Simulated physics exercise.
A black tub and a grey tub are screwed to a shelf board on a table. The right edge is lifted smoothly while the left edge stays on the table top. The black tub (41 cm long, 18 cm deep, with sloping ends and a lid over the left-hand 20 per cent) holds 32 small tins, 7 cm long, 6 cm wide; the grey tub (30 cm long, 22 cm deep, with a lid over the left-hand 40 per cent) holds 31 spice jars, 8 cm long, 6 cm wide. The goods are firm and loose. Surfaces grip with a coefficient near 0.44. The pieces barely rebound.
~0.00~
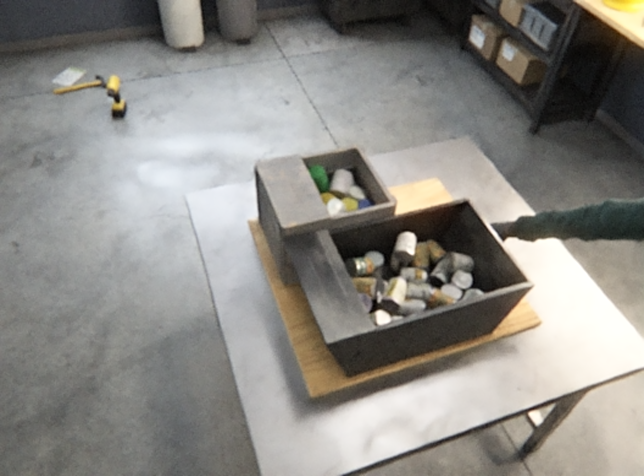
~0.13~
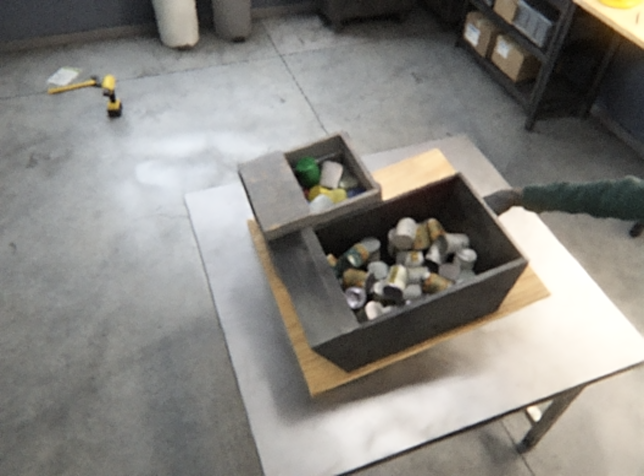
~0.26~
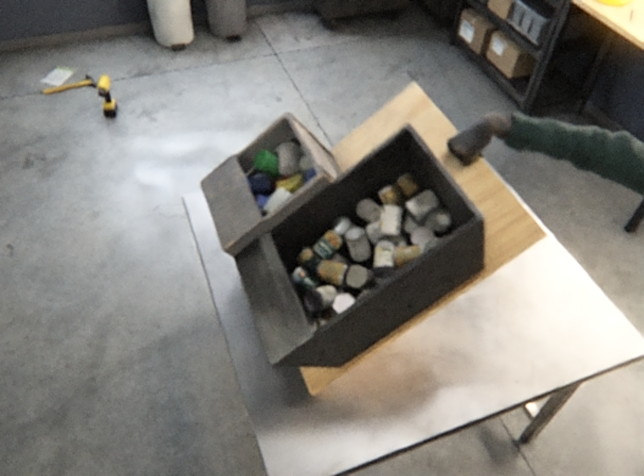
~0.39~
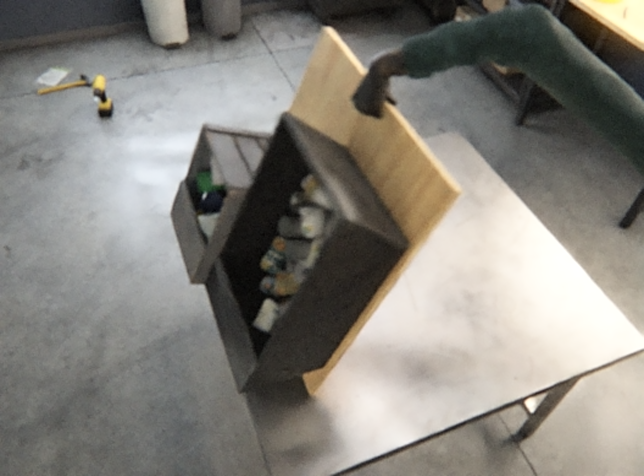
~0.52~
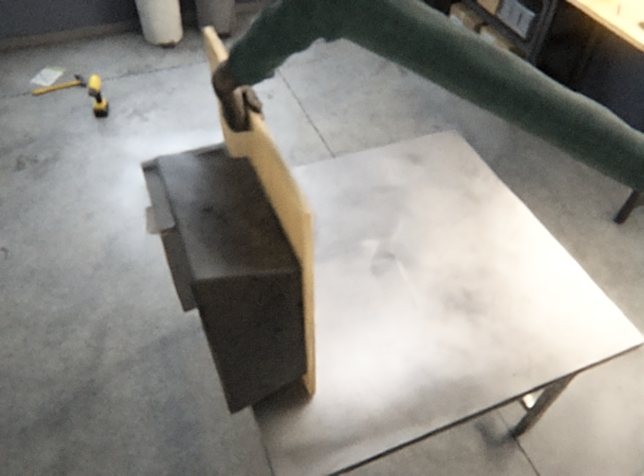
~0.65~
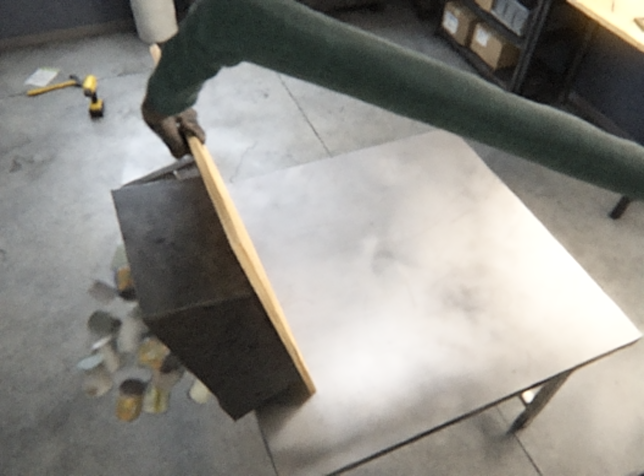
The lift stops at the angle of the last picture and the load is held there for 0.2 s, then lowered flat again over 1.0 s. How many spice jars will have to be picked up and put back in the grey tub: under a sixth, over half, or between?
It sheds between a sixth and a half of them.
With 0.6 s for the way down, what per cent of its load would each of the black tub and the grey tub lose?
Then black tub 60, grey tub 20 per cent.
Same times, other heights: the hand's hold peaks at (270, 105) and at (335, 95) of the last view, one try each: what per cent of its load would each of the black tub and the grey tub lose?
Black tub 60 then 20, grey tub 10 then 0 per cent.
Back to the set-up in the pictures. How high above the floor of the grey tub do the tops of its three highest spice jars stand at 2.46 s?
Roughly 17 cm high.
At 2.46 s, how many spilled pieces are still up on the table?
Some 0 pieces.
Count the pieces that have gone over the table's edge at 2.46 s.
Roughly 25.
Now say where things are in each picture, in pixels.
In the first frame (we follow the rim corner now nearest the camera; the camera moves round a little), black tub at (331, 342); tilt 0°; nothing out yet.
Black tub at (316, 345); tilt 11°, in the second frame.
Black tub at (277, 361); tilt 36°, in the third frame.
Black tub at (243, 388); tilt 67°, in the fourth frame.
Black tub at (233, 409); tilt 92°, in the fifth frame.
Black tub at (236, 416); tilt 103°; 19 out, the lowest jar at (103, 291), in the sixth frame.
After 0.94 s, tilt 101°; 19 of 32 out of the black tub and 6 of 31 out of the grey tub.
After 1.30 s, tilt 59°; 19 of 32 out of the black tub and 7 of 31 out of the grey tub.
After 1.81 s, tilt 0°; 19 of 32 out of the black tub and 8 of 31 out of the grey tub.
Final count (at 2.46 s), 19 of 32 out of the black tub and 8 of 31 out of the grey tub. Asked share, 8 of 31, 26 per cent.
